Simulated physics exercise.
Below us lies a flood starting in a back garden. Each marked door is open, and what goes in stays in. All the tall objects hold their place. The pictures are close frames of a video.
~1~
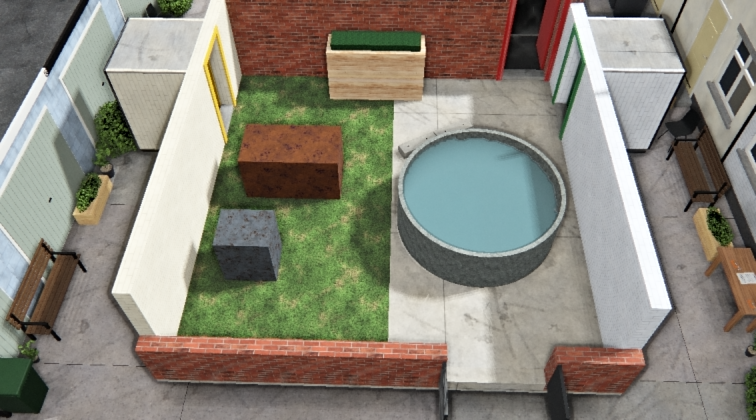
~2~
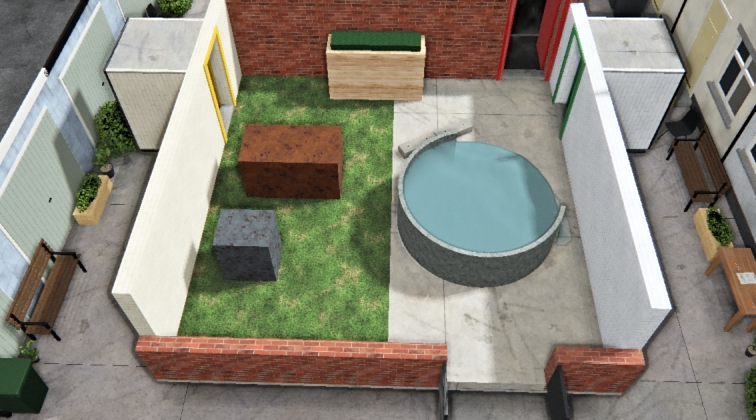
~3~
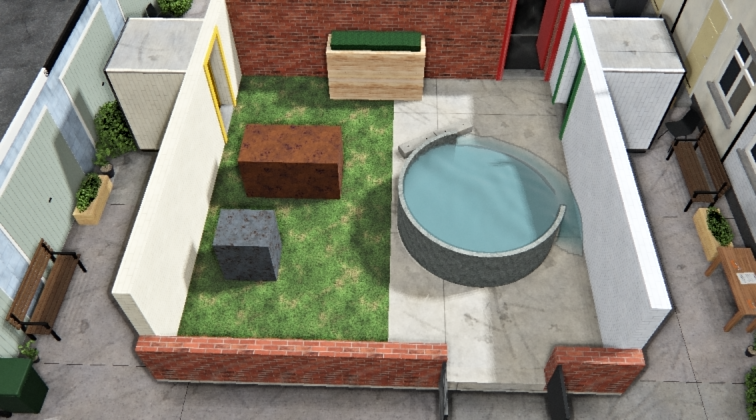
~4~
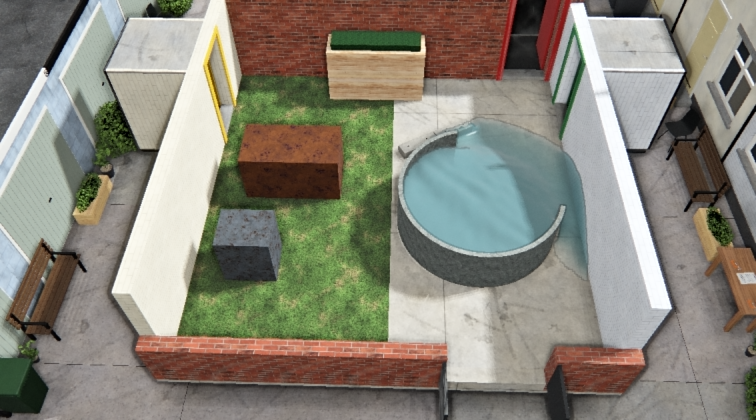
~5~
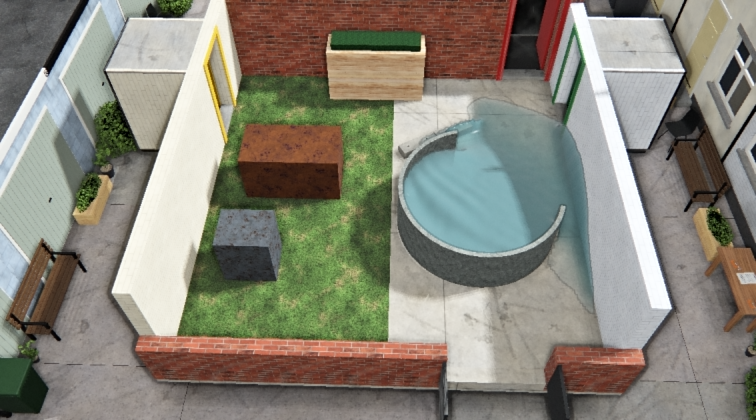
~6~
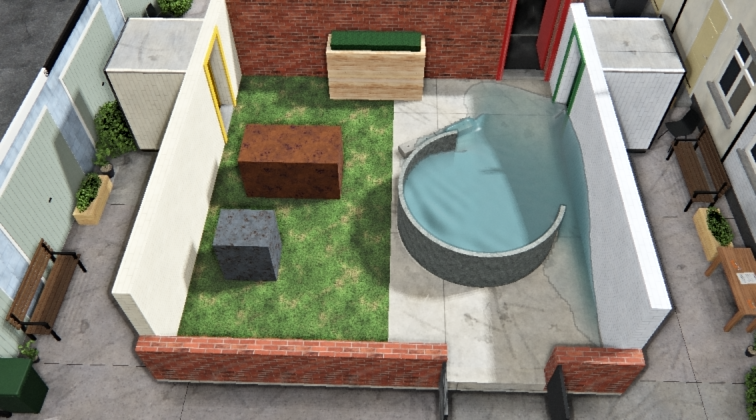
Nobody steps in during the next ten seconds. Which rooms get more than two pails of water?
The yellow door stays under that; the red door takes more than that; the green door takes more than that.
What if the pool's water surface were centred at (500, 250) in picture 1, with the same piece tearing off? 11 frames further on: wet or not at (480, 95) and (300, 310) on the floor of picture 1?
One after the other: Awash, dry.
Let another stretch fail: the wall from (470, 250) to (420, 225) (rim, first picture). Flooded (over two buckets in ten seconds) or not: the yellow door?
One by one: Yellow door is under.
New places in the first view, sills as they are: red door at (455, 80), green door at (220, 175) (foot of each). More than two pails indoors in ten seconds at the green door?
In short: The green door takes more.
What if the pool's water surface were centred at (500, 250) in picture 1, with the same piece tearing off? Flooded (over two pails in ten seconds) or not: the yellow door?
The yellow door stays under.
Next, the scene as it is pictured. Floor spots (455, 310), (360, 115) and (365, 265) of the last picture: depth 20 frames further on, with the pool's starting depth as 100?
About 2, 2 and 0 per cent.
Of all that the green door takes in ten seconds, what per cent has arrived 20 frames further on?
About 45 per cent.
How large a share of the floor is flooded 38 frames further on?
Close to 85 %.
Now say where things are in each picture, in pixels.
In the first picture, the round tank at (481, 191) is whole and still.
In the second picture, the front is at (565, 241), out from the gap on the round tank's far side.
In the third picture, the front is at (581, 253), out from the gap on the round tank's far side.
In the fourth picture, water pours out on the round tank's far side and has run to (586, 277).
In the fifth picture, the front is at (592, 309), out from the gap on the round tank's far side.
In the sixth picture, the front is at (599, 341), out from the gap on the round tank's far side.
A moment on, water covers 35 % of the floor; the yellow door not reached, the red door far over two buckets in, the green door over two buckets in.
Next, water covers 40 % of the floor; the yellow door not reached, the red door far over two buckets in, the green door far over two buckets in.
Then, water covers 55 % of the floor; the yellow door not reached, the red door far over two buckets in, the green door far over two buckets in.
Later, water covers 85 % of the floor; the yellow door wet at the sill, nothing in, the red door far over two buckets in, the green door far over two buckets in.
In the end, water covers 100 % of the floor; the yellow door under two buckets in, the red door far over two buckets in, the green door far over two buckets in.
